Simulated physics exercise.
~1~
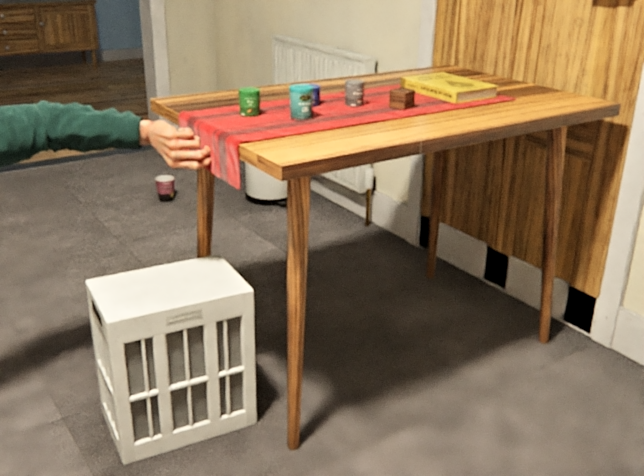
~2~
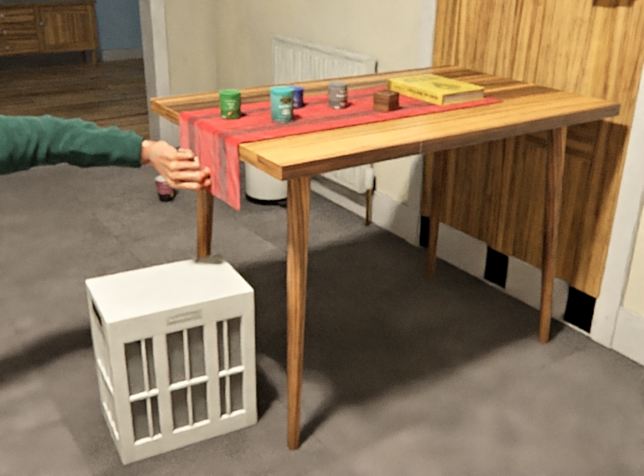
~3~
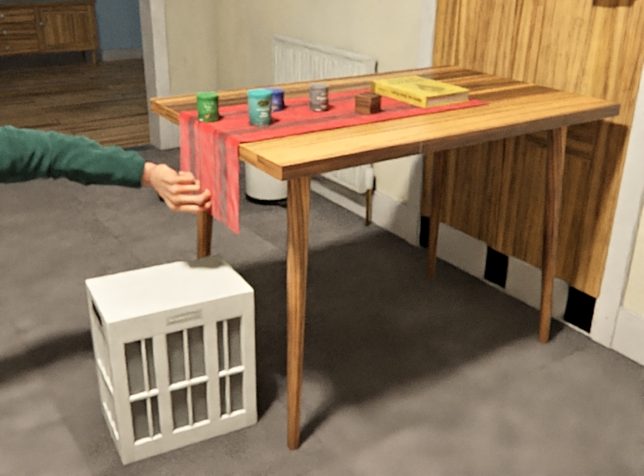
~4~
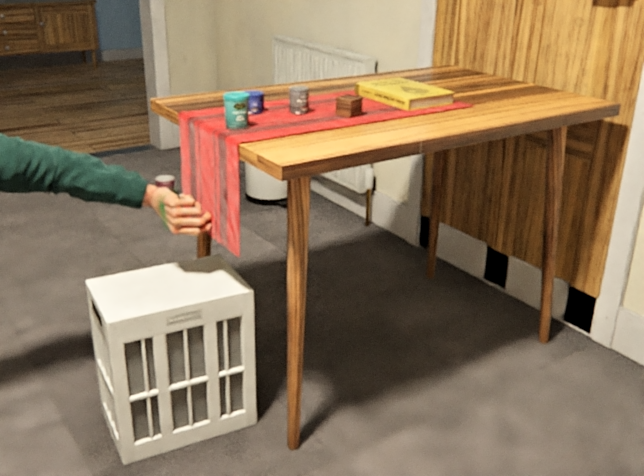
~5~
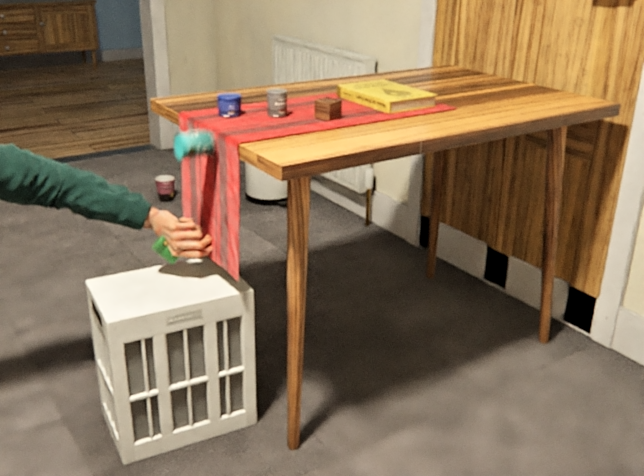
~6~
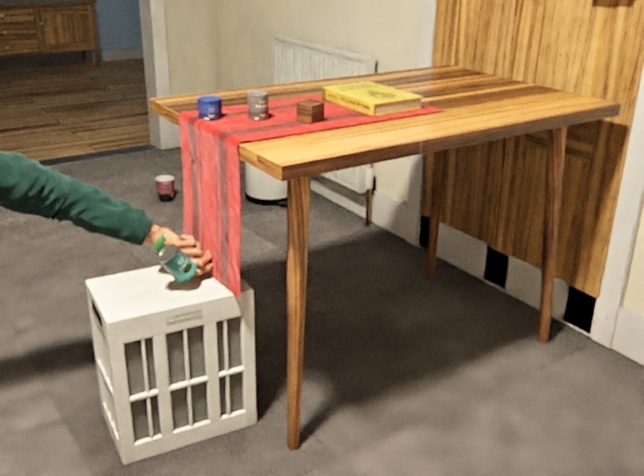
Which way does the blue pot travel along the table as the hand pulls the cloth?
The blue pot moves to the left, riding along on the red cloth.
A hand slowly pulls a red tablecloth down to a white crate, carrying two containers off the table.
